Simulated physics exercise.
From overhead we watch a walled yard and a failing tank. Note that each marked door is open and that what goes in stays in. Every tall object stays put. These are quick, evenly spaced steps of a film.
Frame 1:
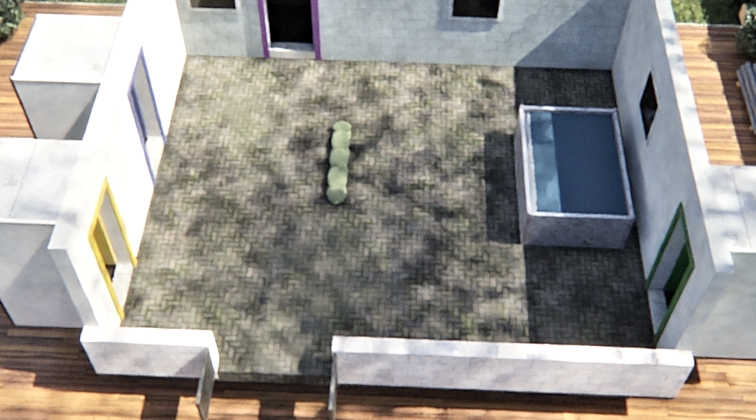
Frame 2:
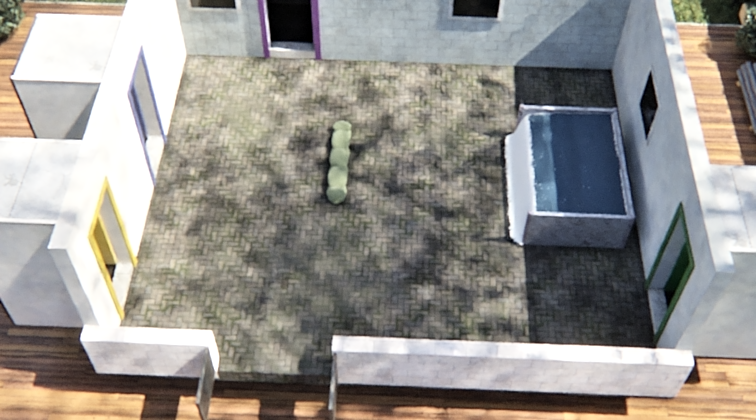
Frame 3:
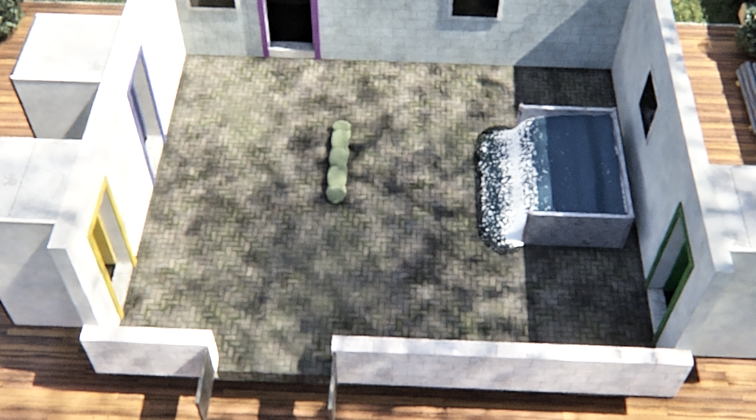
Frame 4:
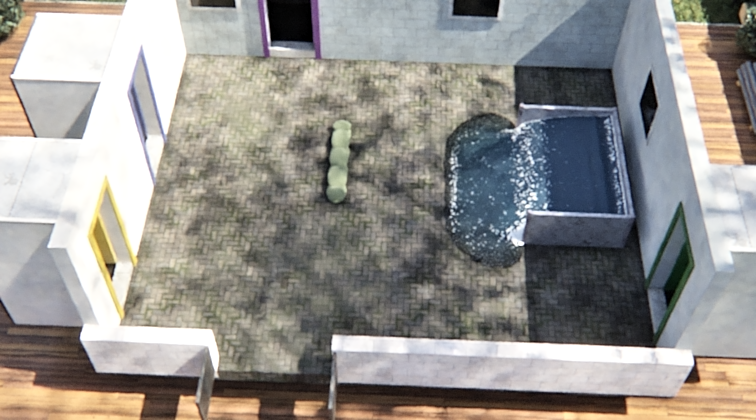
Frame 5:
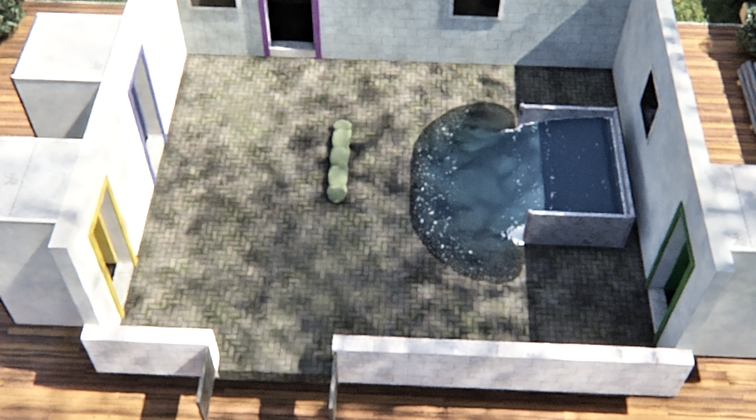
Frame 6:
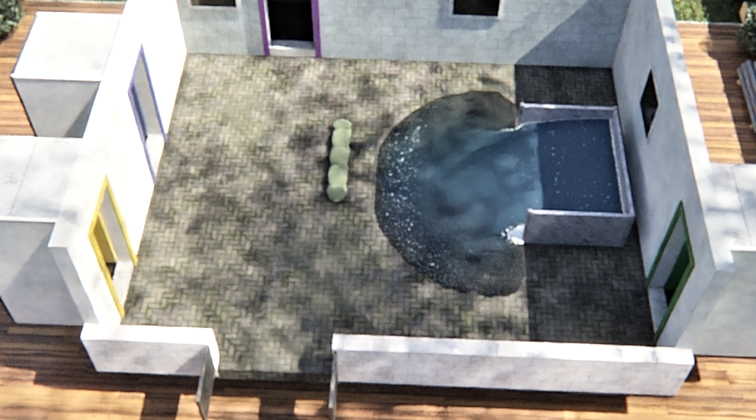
A walled yard seen from above held a still tank of water on the right, then its left side gave way and water poured out, spreading leftward across the paving in a widening, rounded pool.
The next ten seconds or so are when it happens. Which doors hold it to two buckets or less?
Green door: Yes, yellow door: No, blue door: Yes, purple door: Yes.
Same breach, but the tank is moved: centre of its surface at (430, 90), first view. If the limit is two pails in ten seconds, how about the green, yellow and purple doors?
Lab note - green door remains within bounds; yellow door remains within bounds; purple door remains within bounds.
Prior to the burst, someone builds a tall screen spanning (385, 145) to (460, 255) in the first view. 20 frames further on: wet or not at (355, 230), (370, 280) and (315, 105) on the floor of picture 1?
Taking the points in order, they are high and dry, high and dry and inundated.
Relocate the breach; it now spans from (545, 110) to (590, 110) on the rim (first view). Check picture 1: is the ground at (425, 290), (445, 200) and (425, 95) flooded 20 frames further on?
The first spot is spared, the second spared and the third soaked.
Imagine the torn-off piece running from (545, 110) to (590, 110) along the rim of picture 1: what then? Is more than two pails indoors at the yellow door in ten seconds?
As it turns out, yellow falls below the cutoff.
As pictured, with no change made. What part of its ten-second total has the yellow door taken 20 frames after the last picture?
It should be near 50 percent of the ten-second total.
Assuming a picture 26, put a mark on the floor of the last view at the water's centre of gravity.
The balance point is around (344, 187).
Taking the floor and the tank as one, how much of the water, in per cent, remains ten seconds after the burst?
Some 78 per cent.
A moment on, water covers 40 % of the floor; the green door not reached, the yellow door not reached, the blue door not reached, the purple door not reached.
Next, water covers 60 % of the floor; the green door not reached, the yellow door not reached, the blue door not reached, the purple door wet at the sill, nothing in.
Then, water covers 70 % of the floor; the green door not reached, the yellow door under two buckets in, the blue door wet at the sill, nothing in, the purple door wet at the sill, nothing in.
Later, water covers 80 % of the floor; the green door not reached, the yellow door over two buckets in, the blue door wet at the sill, nothing in, the purple door wet at the sill, nothing in.
In the end, water covers 90 % of the floor; the green door wet at the sill, nothing in, the yellow door over two buckets in, the blue door wet at the sill, nothing in, the purple door wet at the sill, nothing in.
